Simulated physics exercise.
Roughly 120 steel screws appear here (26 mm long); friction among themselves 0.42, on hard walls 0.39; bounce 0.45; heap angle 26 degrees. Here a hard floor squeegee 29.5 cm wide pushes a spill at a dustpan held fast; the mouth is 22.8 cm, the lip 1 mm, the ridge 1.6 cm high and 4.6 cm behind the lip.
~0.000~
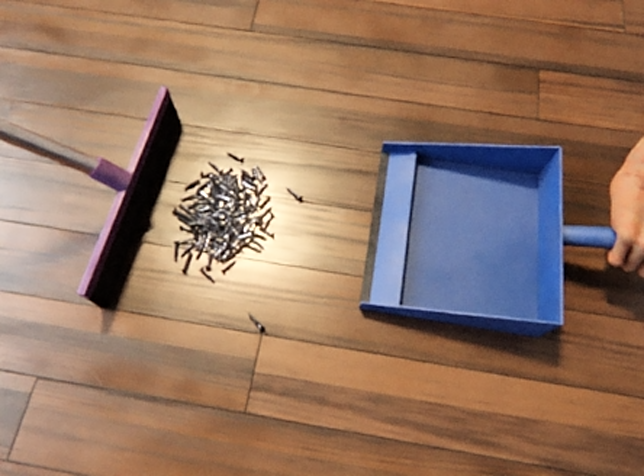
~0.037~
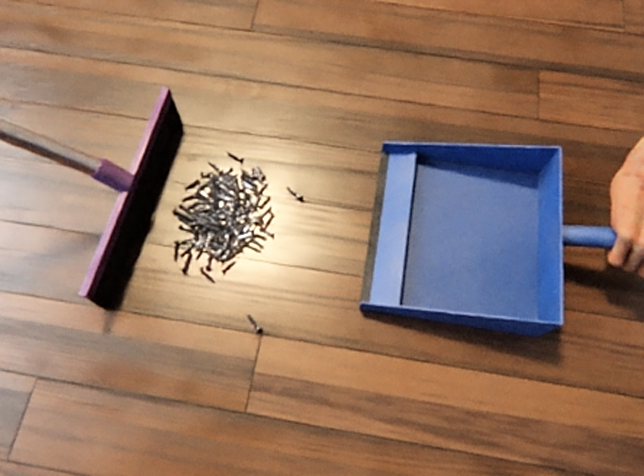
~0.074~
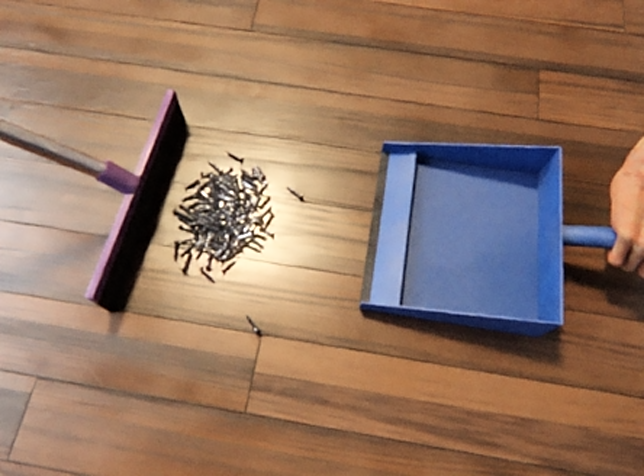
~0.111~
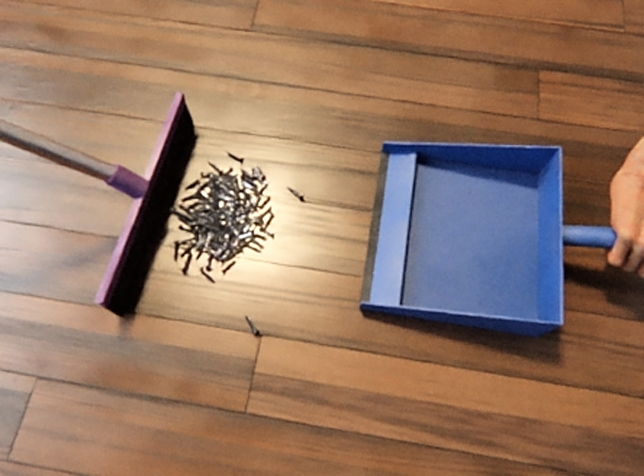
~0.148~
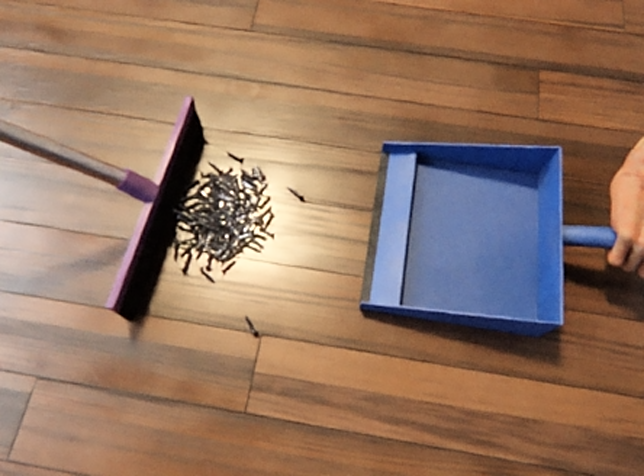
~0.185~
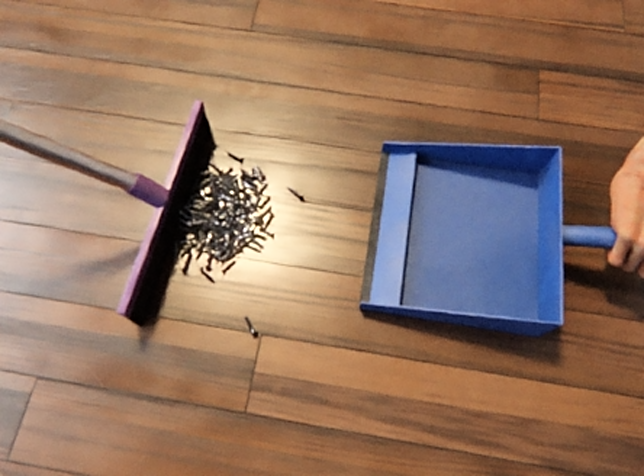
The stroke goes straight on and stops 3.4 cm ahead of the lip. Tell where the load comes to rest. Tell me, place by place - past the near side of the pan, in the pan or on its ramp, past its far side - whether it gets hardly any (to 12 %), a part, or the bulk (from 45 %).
Past the pan's near side gets a part. In the pan or on its ramp gets a part. Past the pan's far side gets hardly any.
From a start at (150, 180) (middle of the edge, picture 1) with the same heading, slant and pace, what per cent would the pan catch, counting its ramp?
Roughly 20 percent would end up there.
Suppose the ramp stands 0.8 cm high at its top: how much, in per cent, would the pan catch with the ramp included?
It would be roughly 25 percent.
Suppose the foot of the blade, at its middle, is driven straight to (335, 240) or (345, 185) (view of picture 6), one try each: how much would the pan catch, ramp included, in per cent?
Some 20 per cent on the first try, 15 per cent on the second.
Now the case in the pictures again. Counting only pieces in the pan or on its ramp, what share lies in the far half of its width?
Something like 10 in a hundred.
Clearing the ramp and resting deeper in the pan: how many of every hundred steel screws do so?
Around 0 percent.
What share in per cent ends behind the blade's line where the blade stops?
About 0 per cent.
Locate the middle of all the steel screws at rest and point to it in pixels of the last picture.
When it all comes to rest, the middle is near (357, 265).
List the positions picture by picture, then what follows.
The first picture shows blade from (86, 294) to (166, 95), moved 0.0 cm, 0 of the pieces shifted so far; middle of the pieces at (224, 214); pan at (469, 240).
The second picture shows blade from (88, 295) to (168, 95), moved 0.3 cm, 0 of the pieces shifted so far; middle of the pieces at (224, 214).
The third picture shows blade from (94, 298) to (173, 97), moved 1.1 cm, 1 of the pieces shifted so far; middle of the pieces at (224, 214).
The fourth picture shows blade from (104, 302) to (181, 101), moved 2.4 cm, 1 of the pieces shifted so far; middle of the pieces at (224, 214).
The fifth picture shows blade from (114, 307) to (191, 104), moved 3.9 cm, 1 of the pieces shifted so far; middle of the pieces at (224, 214).
The sixth picture shows blade from (125, 313) to (200, 108), moved 5.3 cm, 8 of the pieces shifted so far; middle of the pieces at (224, 214); pan at (469, 240). Its pace works out near 0.39 m/s, heading 15 degrees towards the viewer's side.
Then, at 0.46 s, middle of the blade 15 cm from the lip; 0 % over the lip, far side 0 %, near side 5 %.
After 0.65 s, middle of the blade 8 cm from the lip; 0 % over the lip, far side 0 %, near side 10 %.
Then, at 0.95 s, middle of the blade 4 cm from the lip; 25 % over the lip, far side 0 %, near side 20 %.
At rest (1.4 s), near side 20 %, pan 25 %, far side 0 %, in front of the lip or behind the blade 60 %.
